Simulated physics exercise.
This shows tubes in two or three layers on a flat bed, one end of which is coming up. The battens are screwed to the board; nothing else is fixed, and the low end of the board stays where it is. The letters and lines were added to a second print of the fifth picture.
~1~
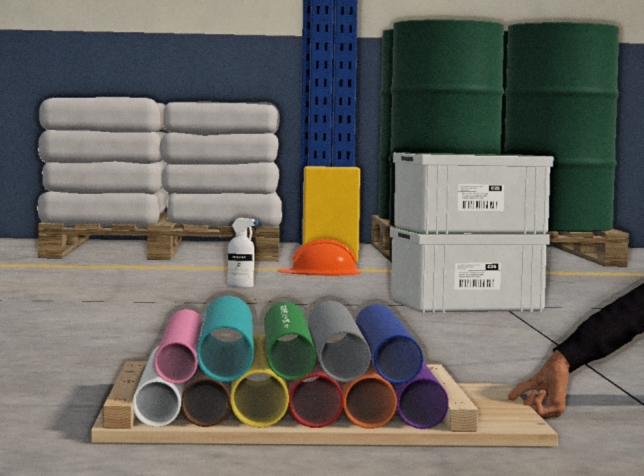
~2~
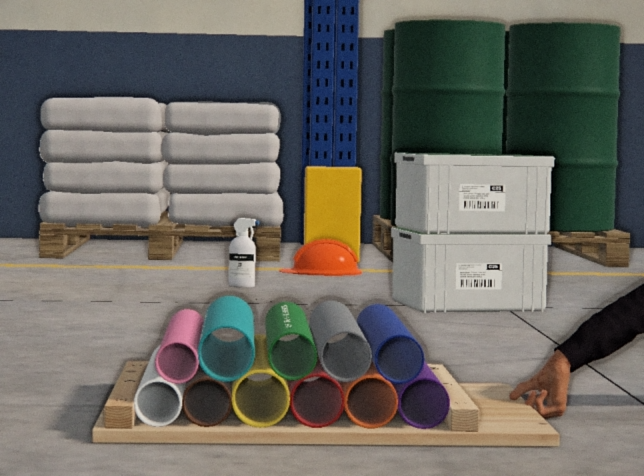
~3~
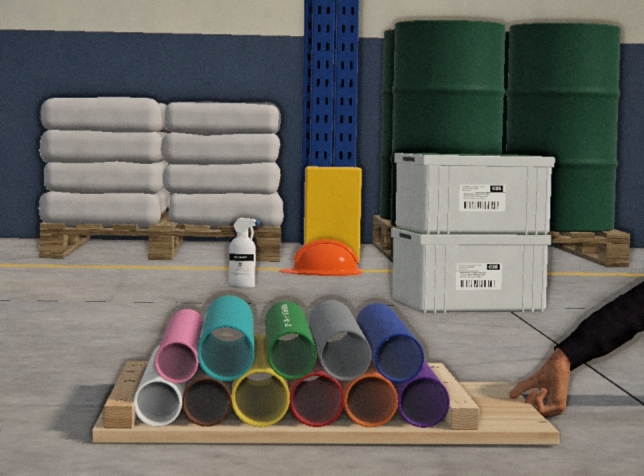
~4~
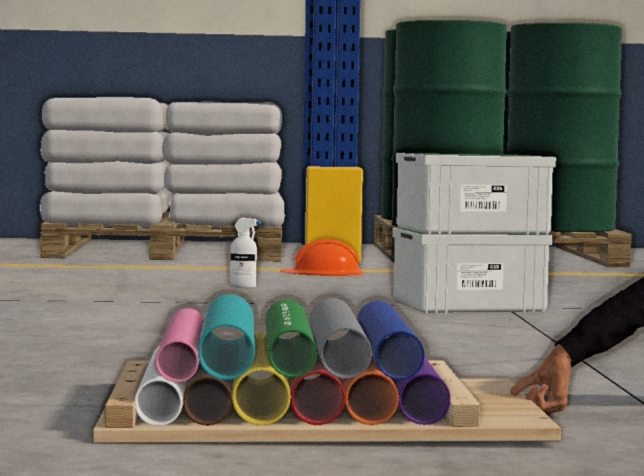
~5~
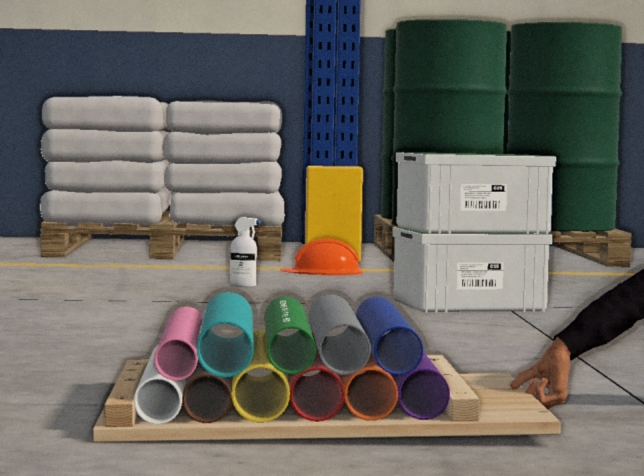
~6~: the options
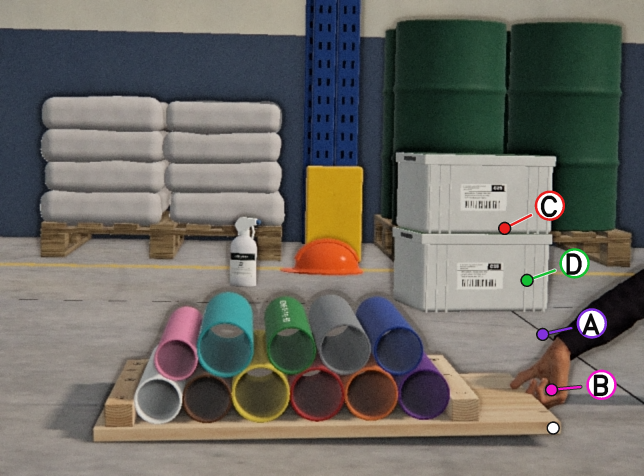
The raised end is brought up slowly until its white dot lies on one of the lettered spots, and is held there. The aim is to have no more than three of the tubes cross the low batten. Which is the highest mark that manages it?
Raise it to C.
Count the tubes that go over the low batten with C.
The count is two.
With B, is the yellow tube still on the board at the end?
The yellow tube: Yes.
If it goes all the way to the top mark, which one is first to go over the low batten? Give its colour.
The pink one.
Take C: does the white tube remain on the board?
Yes, with C.
On the marked copy, A at (543, 334); B at (551, 390); C at (505, 228); D at (527, 280); the white dot at (553, 428).
With C. Early on, board at 16°.
Further on, board at 28°.
At the end, board at 28°, two over the low batten (turquoise, pink).
As for the rest, A none over the low batten; B none over the low batten; D none over the low batten.
